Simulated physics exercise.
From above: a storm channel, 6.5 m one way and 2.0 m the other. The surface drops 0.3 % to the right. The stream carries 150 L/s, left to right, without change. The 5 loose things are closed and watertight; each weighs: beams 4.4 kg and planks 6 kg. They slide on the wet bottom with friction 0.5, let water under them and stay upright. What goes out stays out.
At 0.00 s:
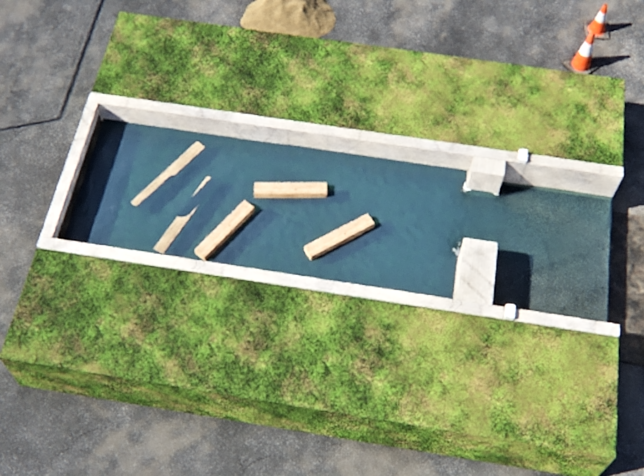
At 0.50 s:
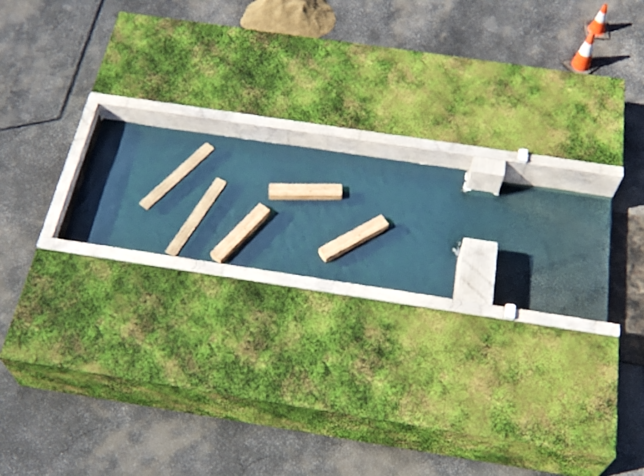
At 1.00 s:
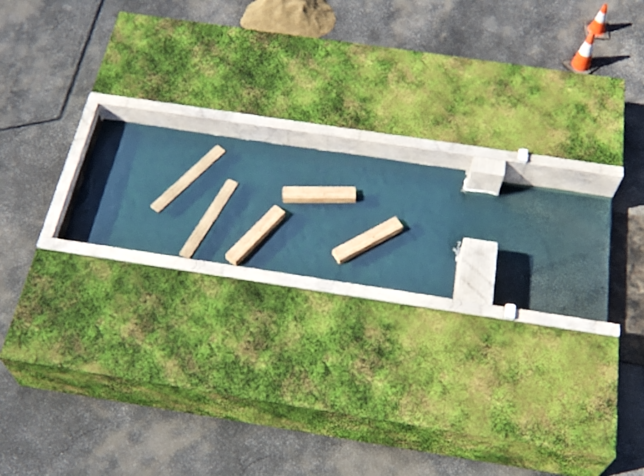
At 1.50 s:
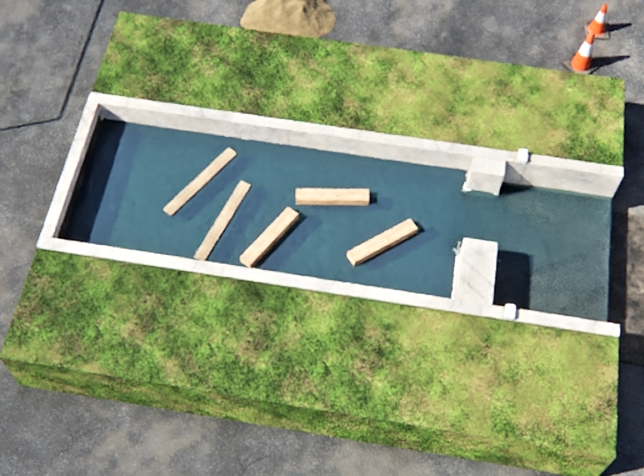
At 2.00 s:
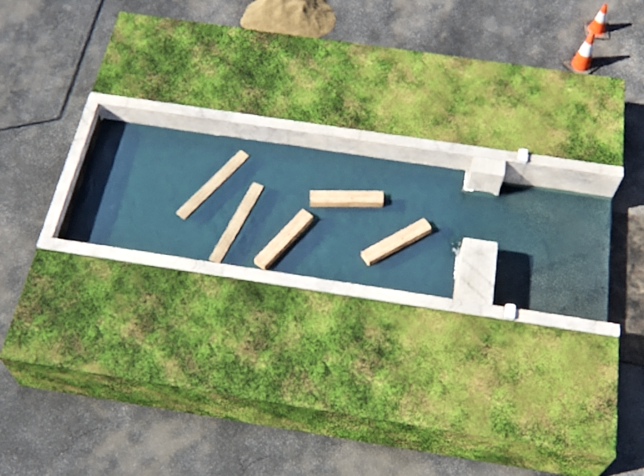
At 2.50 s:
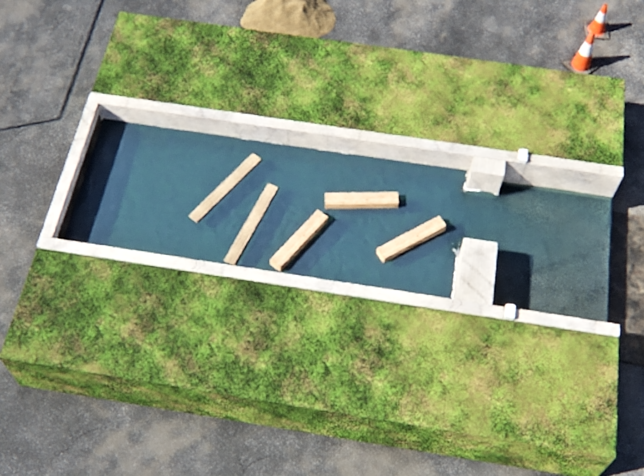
Five pale wooden pieces float slowly to the right together through the channel's dark blue water.
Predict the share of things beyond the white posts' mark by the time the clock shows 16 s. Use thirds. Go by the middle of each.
Share: From one to two thirds.
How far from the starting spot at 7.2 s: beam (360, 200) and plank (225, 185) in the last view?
In that order: Washed out, 250 cm.
After 3.5 s 0 of 5 are over the mark; 5 afloat.
After 7.2 s 2 of 5 are over the mark; 3 afloat.
After 12.0 s 3 of 5 are over the mark; 2 afloat.
After 16.0 s 3 of 5 are over the mark; 2 afloat.
